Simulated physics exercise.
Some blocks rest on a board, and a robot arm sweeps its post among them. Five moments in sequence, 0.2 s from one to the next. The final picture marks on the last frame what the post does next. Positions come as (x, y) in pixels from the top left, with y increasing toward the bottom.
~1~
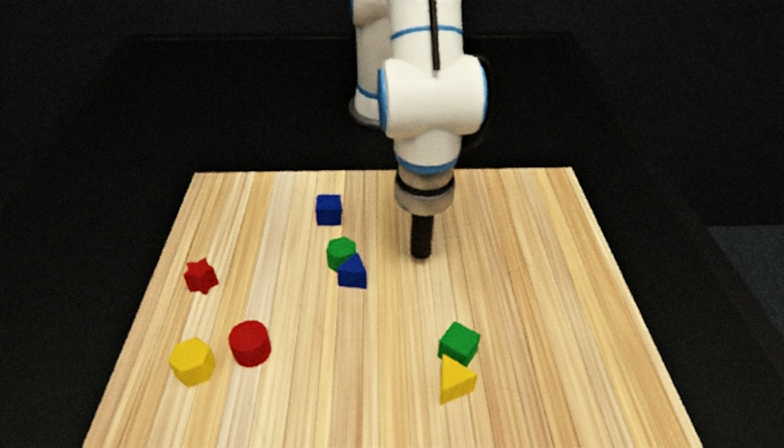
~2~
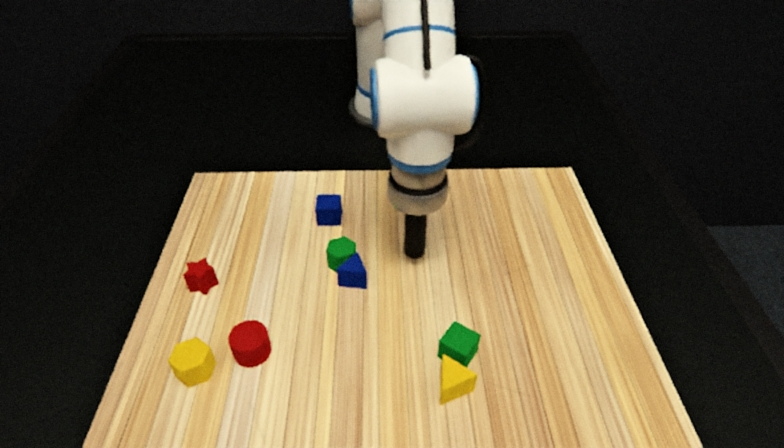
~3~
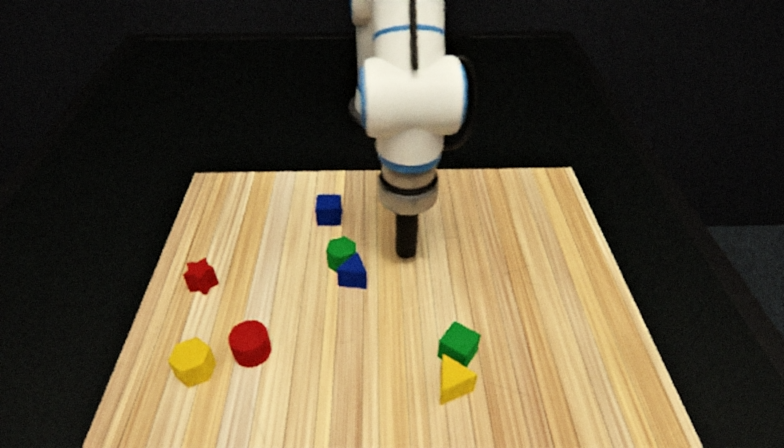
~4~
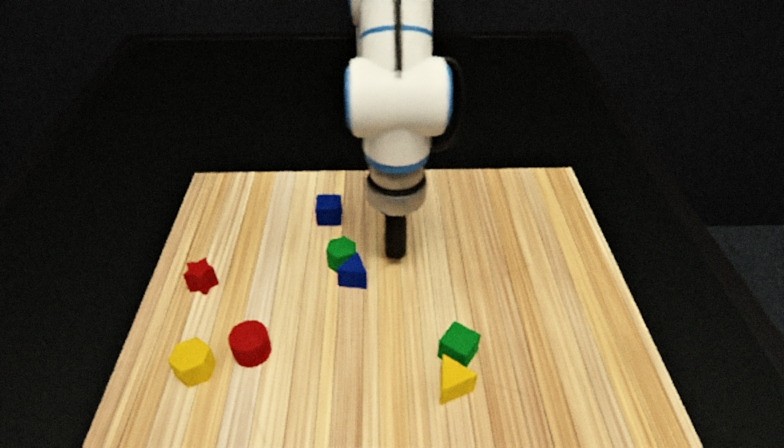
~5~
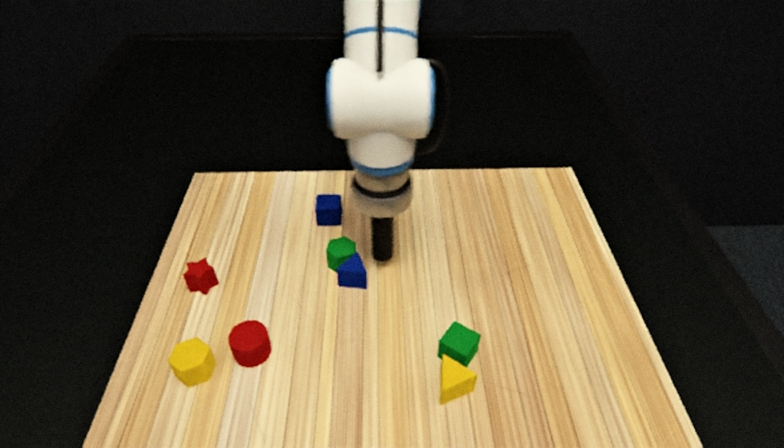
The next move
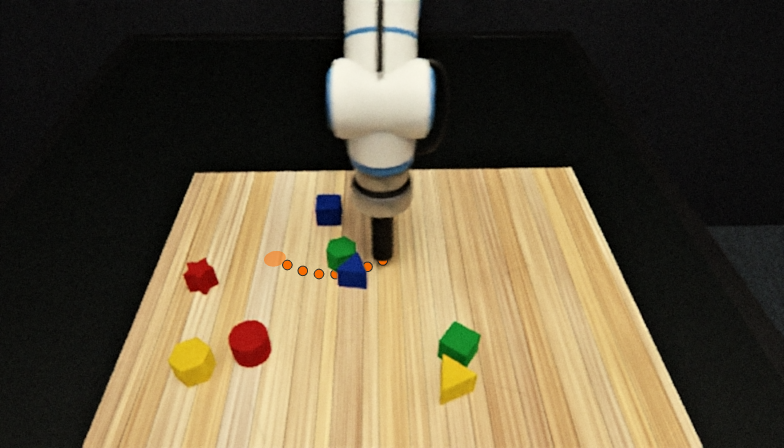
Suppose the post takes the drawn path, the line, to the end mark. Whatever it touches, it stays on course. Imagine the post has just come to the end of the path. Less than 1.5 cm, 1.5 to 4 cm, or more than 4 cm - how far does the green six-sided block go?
The displacement of the green six-sided block is above 4 cm.
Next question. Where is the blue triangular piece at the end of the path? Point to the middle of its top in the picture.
It will likely be found at (339, 273).
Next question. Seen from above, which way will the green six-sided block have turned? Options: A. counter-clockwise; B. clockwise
I choose B.
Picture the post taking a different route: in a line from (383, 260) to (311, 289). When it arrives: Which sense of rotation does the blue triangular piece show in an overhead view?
Looking down: Anticlockwise.
The line goes from (383, 260) by way of (347, 273) and (307, 272) to (275, 259).
On the path given first. One third of the way, post (346, 266); green six-sided block (326, 245), turned 40° clockwise; blue triangular piece (341, 272), turned 60° anticlockwise.
Two thirds of the way, post (306, 265); green six-sided block (310, 238), turned 90° clockwise; blue triangular piece (339, 273), turned 75° anticlockwise.
At the end, post (274, 252); green six-sided block (309, 236), turned 100° clockwise; blue triangular piece (339, 273), turned 75° anticlockwise.
